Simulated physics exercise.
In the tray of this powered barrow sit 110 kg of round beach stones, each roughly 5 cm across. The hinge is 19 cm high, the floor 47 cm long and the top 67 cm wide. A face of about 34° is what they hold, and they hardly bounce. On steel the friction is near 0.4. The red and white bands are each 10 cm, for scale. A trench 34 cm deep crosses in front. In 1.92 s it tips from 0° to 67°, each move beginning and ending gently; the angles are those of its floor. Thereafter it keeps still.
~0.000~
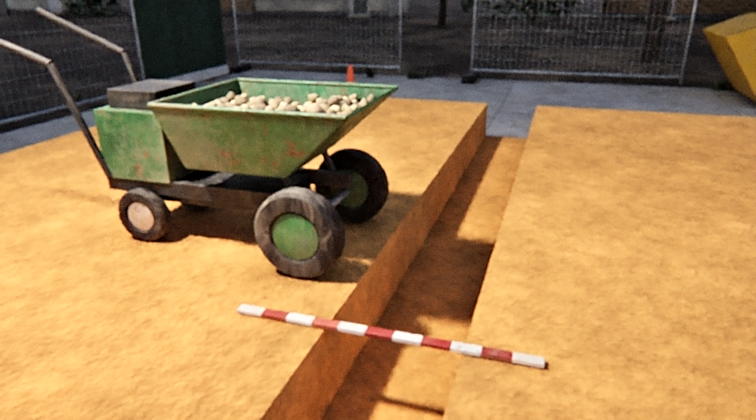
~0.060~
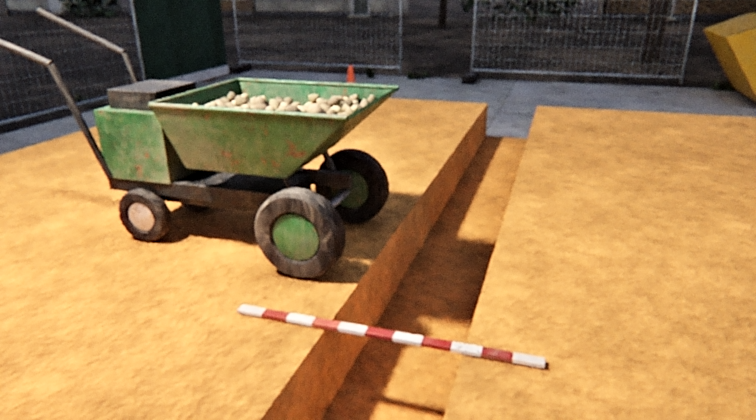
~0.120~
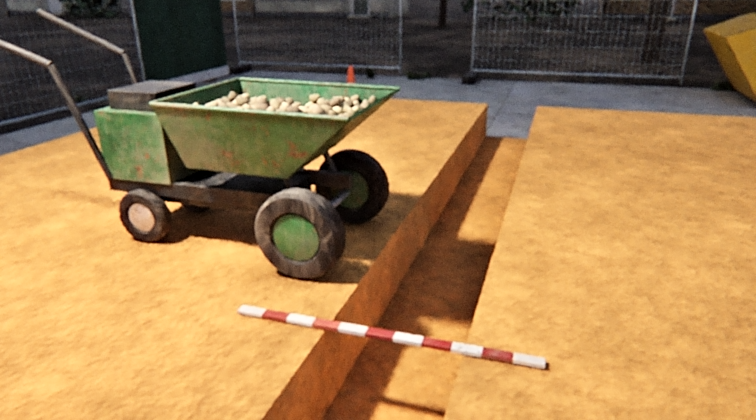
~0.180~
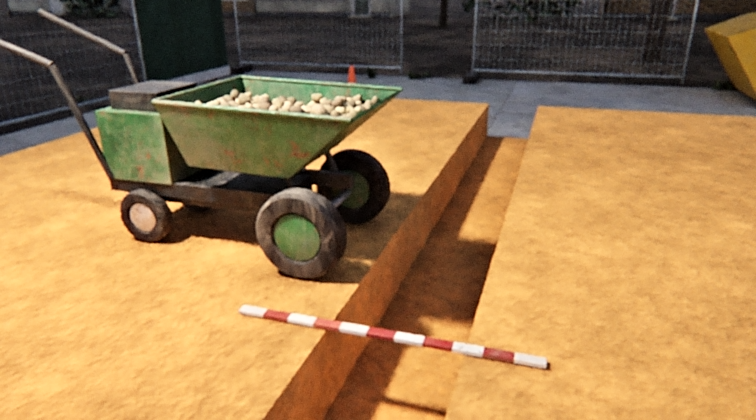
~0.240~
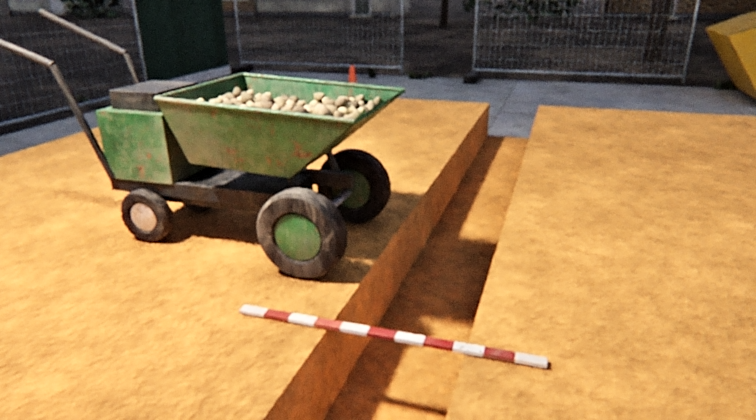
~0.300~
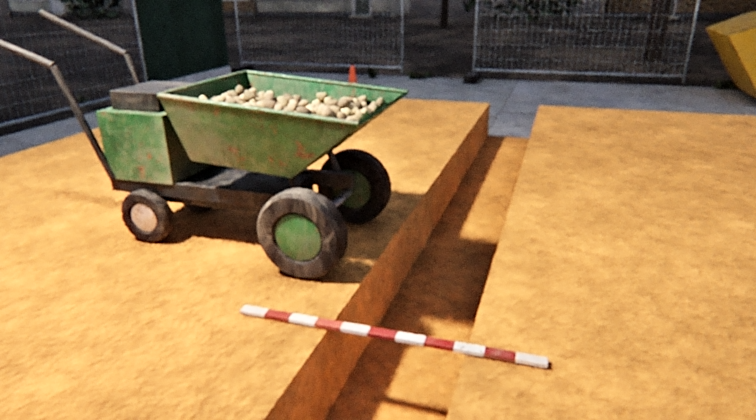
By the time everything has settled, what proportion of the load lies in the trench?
About 54 percent of the load.
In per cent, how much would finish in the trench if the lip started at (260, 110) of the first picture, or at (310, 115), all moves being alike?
About 100 per cent from the first spot, about 95 from the second.
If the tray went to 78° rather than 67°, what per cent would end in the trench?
Roughly 65 per cent would end in the trench.
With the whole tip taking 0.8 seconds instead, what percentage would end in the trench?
Then roughly 40 percent.
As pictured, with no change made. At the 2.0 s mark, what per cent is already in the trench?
Some 40 per cent of the load by that point.
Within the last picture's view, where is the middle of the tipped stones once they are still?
The resting stones are centred at roughly (482, 313).
After 1.4 s the floor is at 57°; 98 % in the tray, 2 % in the trench; the foremost stones are at (468, 230).
After 2.0 s the floor is at 67°; 24 % in the tray, 38 % in the trench, 38 % past the trench; the foremost stones are at (649, 297).
After 2.4 s the floor is at 67°; 2 % in the tray, 51 % in the trench, 46 % past the trench; the foremost stones are at (742, 317).
After 4.3 s the floor is at 67°; 0 % in the tray, 54 % in the trench, 46 % past the trench; the foremost stones are past the picture's edge.
